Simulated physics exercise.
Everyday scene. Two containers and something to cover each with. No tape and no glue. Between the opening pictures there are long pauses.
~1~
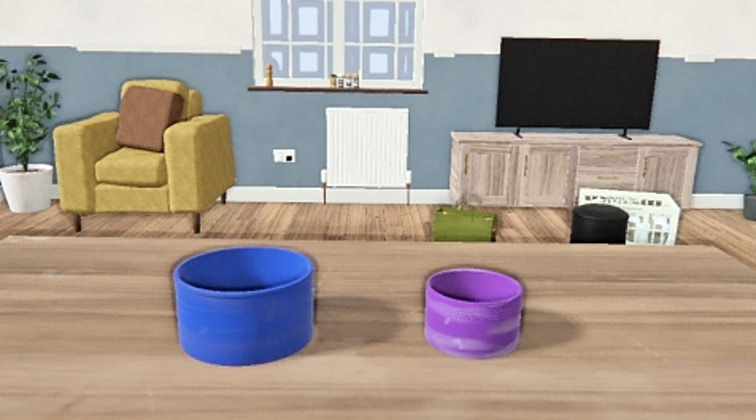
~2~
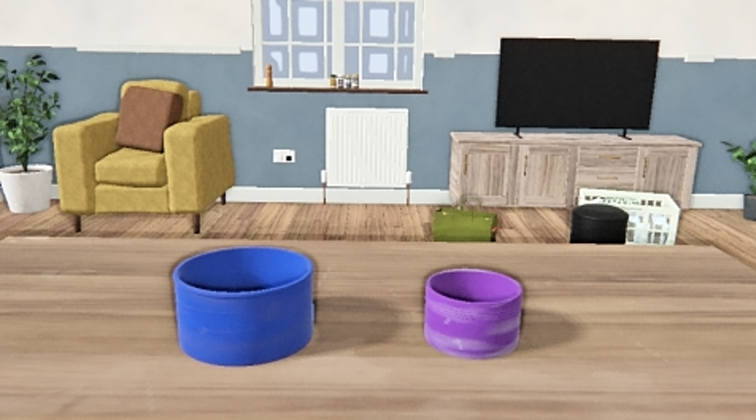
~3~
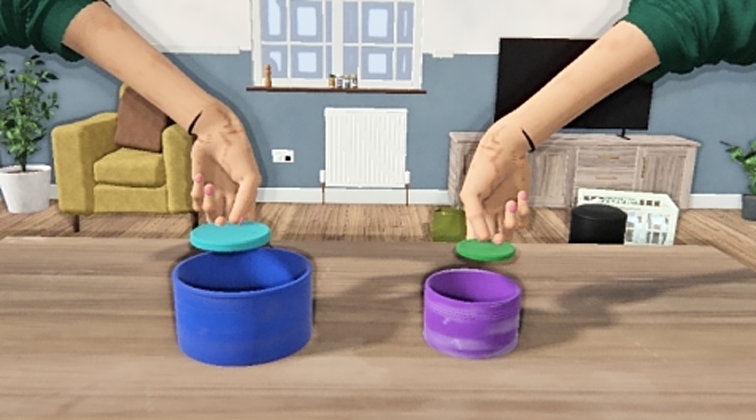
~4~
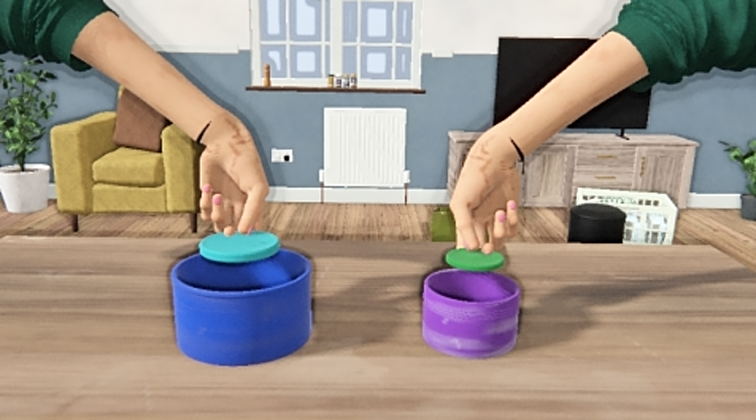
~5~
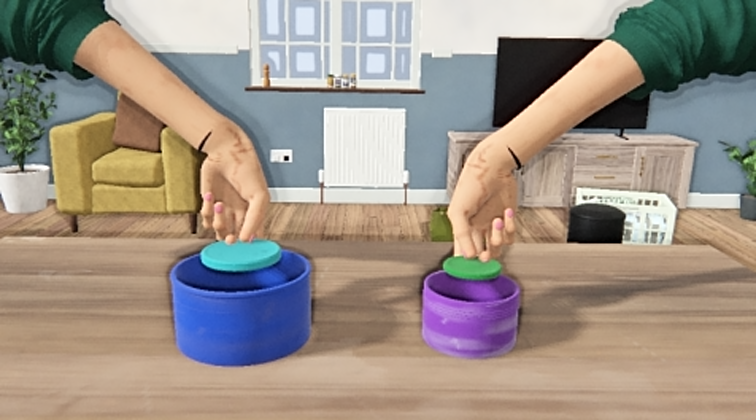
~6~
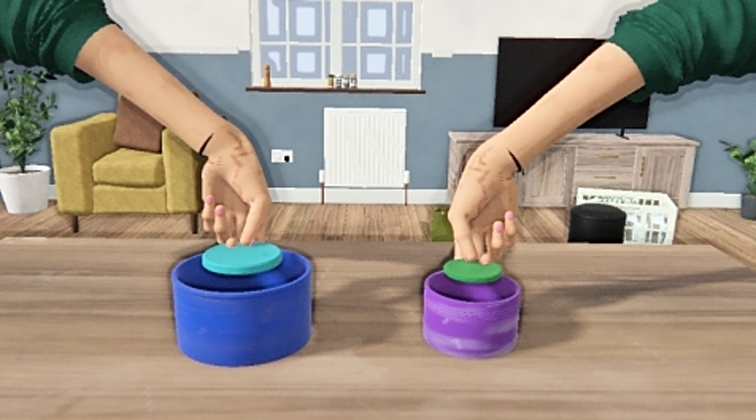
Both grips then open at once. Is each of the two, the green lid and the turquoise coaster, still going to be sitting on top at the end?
In the end the green lid won't stay up, the turquoise coaster won't stay up.
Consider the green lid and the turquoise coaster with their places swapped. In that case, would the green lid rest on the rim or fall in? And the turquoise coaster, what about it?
Swapped, the green lid tumbles in; the turquoise coaster tumbles in.
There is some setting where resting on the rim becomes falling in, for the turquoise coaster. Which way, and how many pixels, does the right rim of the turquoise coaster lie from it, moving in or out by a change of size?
24 px or so, rightward.
Then, 0.14 s after the last picture, green lid moved about its own width near (471, 305); turquoise coaster moved a little near (244, 293).
Then, 0.20 s after the last picture, green lid down below near (470, 324); turquoise coaster down below near (246, 323).
At rest, the green lid drops inside, near (470, 330); the turquoise coaster drops inside, near (246, 327).
